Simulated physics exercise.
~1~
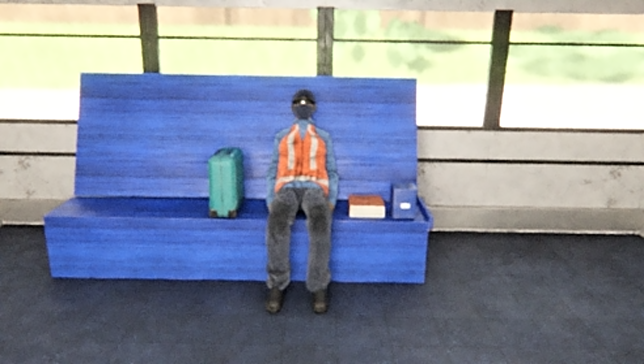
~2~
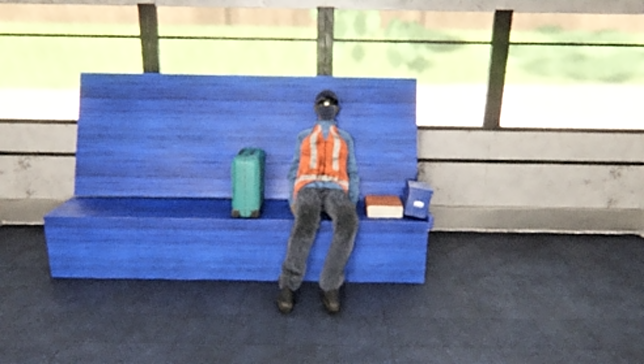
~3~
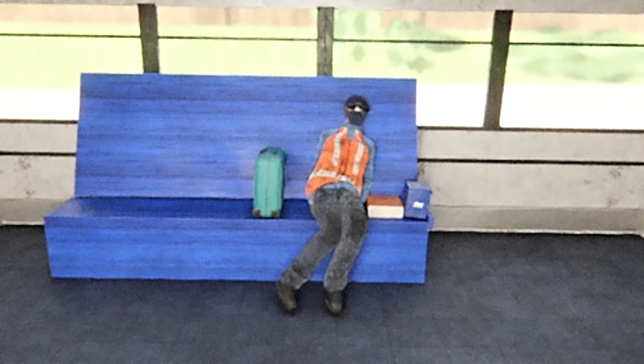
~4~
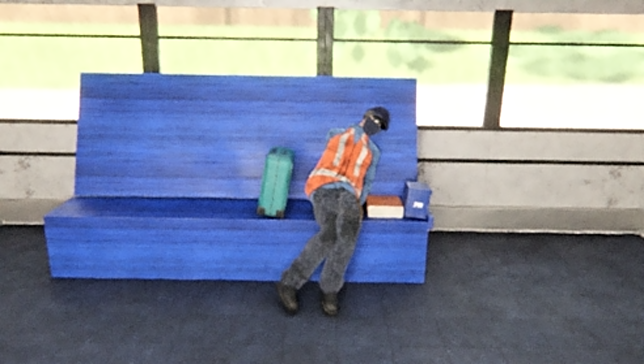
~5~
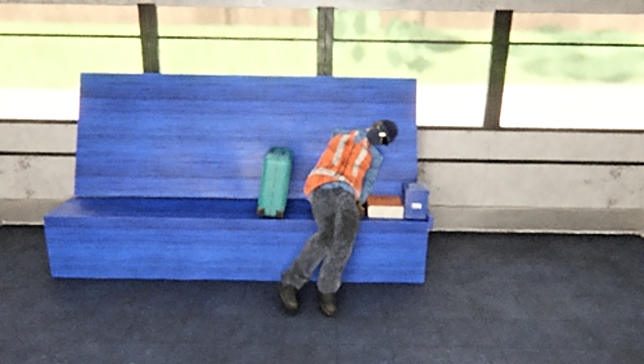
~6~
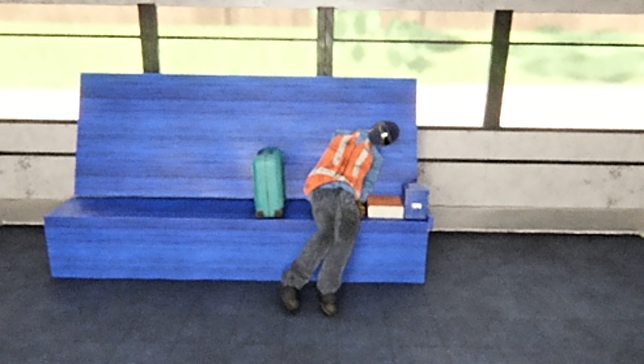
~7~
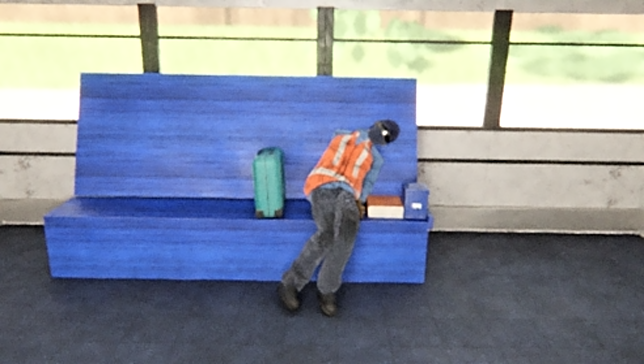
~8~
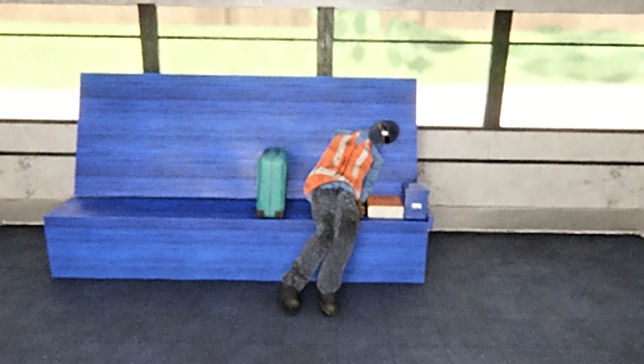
In this clip, a limp passenger in an orange vest slides right on a blue bench, as do a teal case, an orange folder and a blue tub; the case and tub briefly tip, and the passenger slumps rightward, ending bent over beside the upright case and tub, everything still on the seat.
